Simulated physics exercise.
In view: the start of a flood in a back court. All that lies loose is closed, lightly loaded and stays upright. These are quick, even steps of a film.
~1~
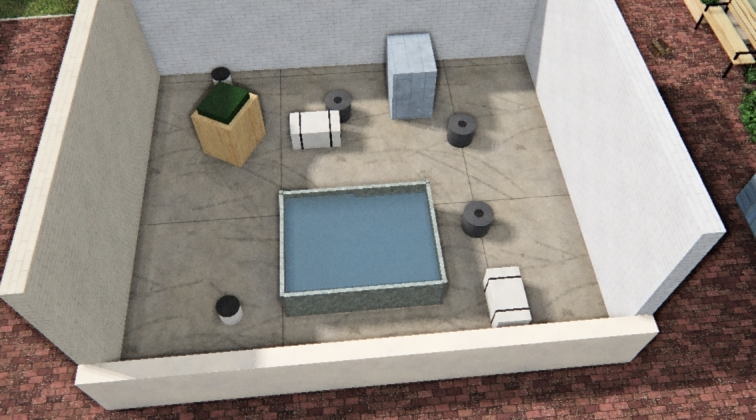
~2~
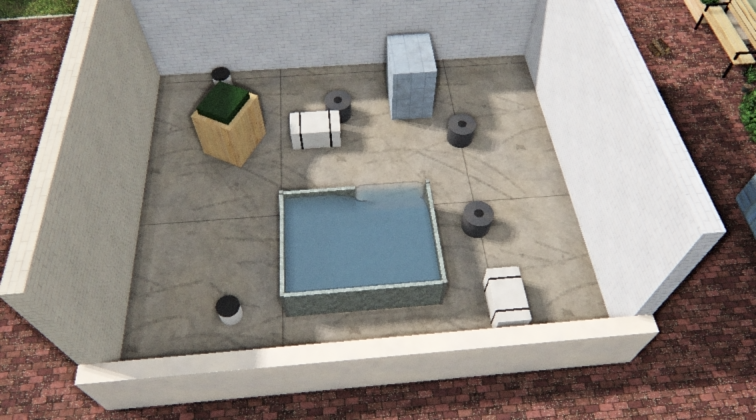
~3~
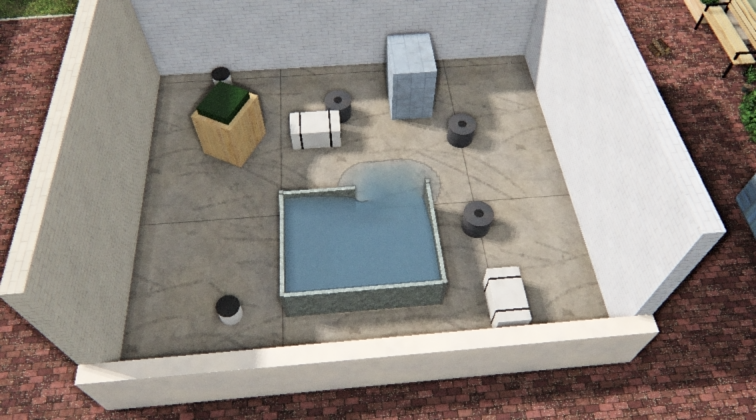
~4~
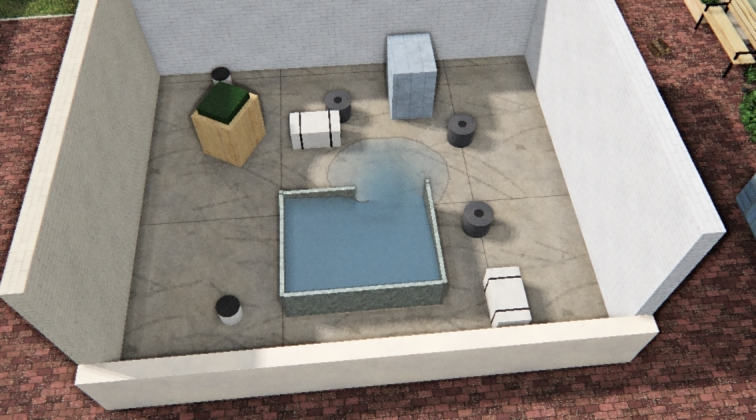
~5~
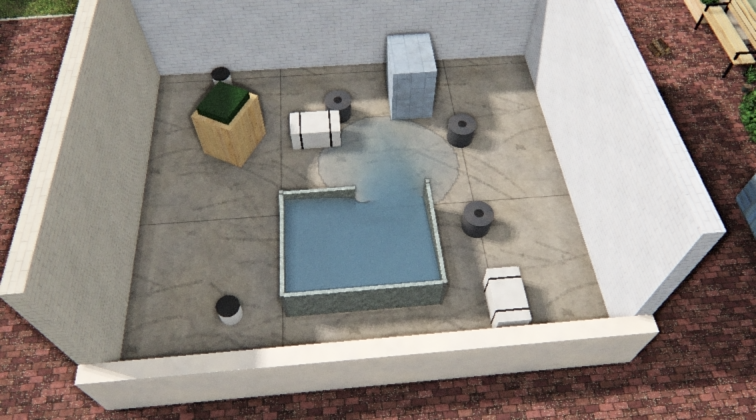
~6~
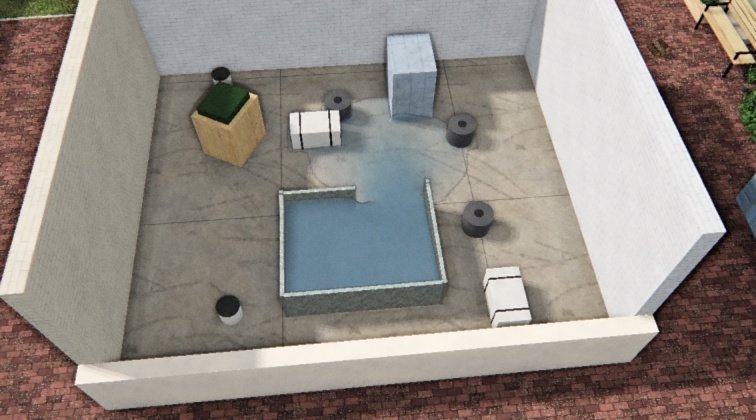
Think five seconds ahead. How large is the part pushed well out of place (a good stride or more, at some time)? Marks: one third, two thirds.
It is between one and two thirds.
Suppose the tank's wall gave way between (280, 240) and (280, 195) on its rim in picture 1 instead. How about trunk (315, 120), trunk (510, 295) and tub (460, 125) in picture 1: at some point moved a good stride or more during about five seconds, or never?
In turn: Under that, no, not that far.
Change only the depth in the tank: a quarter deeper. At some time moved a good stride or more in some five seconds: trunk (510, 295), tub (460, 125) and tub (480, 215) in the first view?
As listed: Short of that, swept aside, not that far.
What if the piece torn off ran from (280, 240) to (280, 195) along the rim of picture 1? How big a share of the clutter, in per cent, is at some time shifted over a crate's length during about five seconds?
Near 30 in a hundred.
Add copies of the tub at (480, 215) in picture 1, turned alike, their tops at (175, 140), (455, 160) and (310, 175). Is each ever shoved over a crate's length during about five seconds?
As listed: Not that far, that far or more, not that far.
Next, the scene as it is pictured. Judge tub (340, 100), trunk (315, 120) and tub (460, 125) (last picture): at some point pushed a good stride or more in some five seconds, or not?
In turn: Yes, never so far, yes.
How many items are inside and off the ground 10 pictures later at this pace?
That makes 0.
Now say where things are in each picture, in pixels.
In the first frame, a pail at (227, 306) rests on the ground; a pail at (220, 73) rests on the ground; 0 of 7 have shifted.
In the second frame, a pail at (227, 306), on the bottom; a pail at (220, 73), on the bottom; 0 of 7 have shifted.
In the third frame, a pail at (227, 306) rests on the ground; a pail at (220, 73), on the bottom; 0 of 7 have shifted.
In the fourth frame, a pail at (227, 306) rests on the ground; a pail at (220, 73) rests on the ground; 0 of 7 have shifted.
In the fifth frame, a pail at (227, 306), on the bottom; a pail at (220, 73) rests on the ground; 0 of 7 have shifted.
In the sixth frame, a pail at (227, 306) rests on the ground; a pail at (220, 73), on the bottom; 0 of 7 have shifted.
A moment on, 0 of 7 are well off their spots; 0 afloat.
Next, 2 of 7 are well off their spots; 0 afloat.
Later, 3 of 7 are well off their spots; 2 afloat.
In the end, 3 of 7 are well off their spots, and 3 have been at some point; 2 afloat.
